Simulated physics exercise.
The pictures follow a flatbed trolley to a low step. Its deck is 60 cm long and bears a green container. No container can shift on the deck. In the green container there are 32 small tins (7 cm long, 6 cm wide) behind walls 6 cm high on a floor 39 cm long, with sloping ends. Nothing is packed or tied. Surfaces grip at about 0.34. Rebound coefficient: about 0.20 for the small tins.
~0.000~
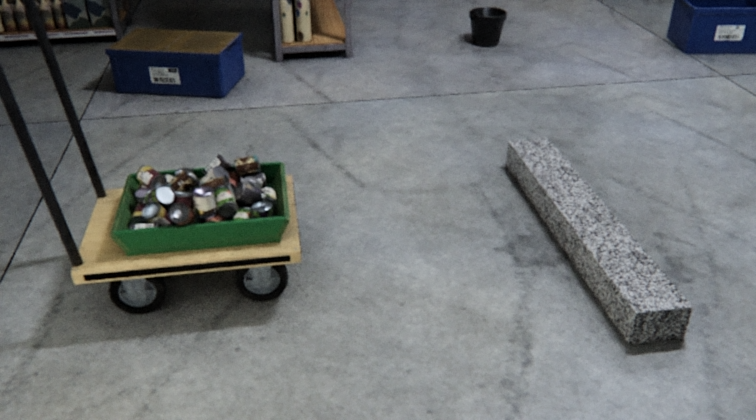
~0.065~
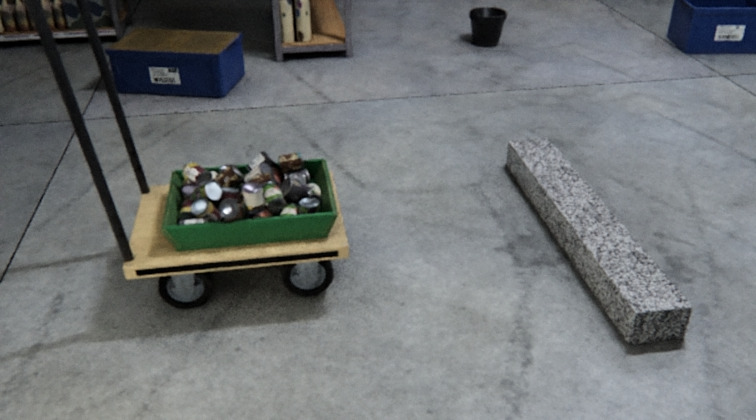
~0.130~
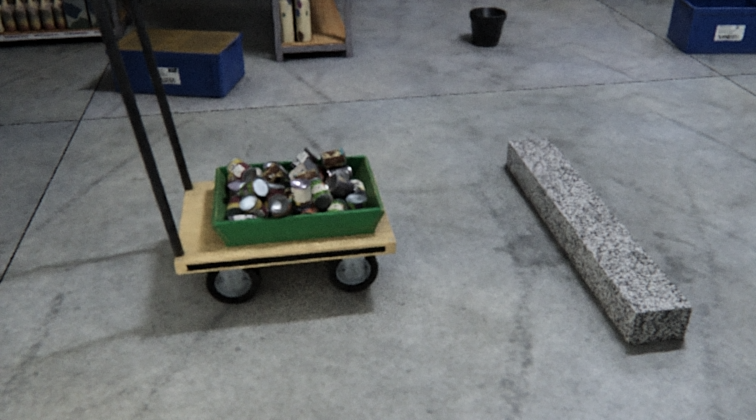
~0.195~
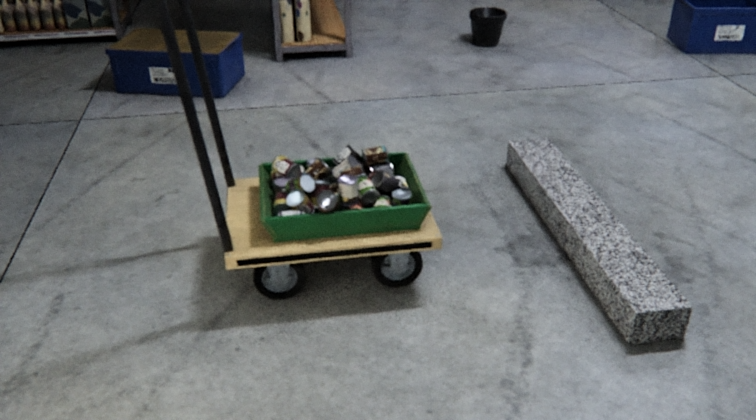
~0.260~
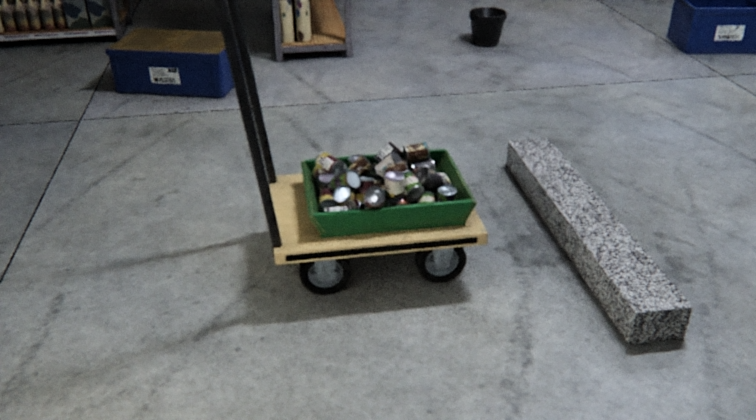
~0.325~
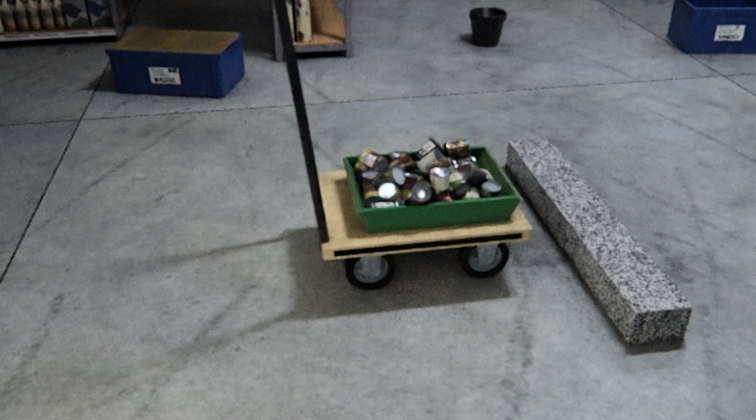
On a concrete warehouse floor, a flatbed trolley carrying a green container of small tins rolls rightward, nearing a speckled stone step.
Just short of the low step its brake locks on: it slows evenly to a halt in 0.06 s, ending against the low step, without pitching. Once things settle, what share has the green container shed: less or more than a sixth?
It sheds more than one in six of them.
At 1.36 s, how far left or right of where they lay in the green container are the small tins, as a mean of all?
Some 16 cm rightwards.
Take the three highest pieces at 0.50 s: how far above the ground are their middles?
Some 34 cm up.
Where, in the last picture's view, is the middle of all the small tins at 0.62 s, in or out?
Near (531, 171).
After 0.40 s, braking starts.
After 0.50 s, the green container has all 32.
After 0.62 s, the green container is down by 4 of 32.
After 0.85 s, the green container is down by 8 of 32.
Final count (at 1.36 s), the green container is down by 8 of 32. Asked share, 8 of 32, 25 per cent.
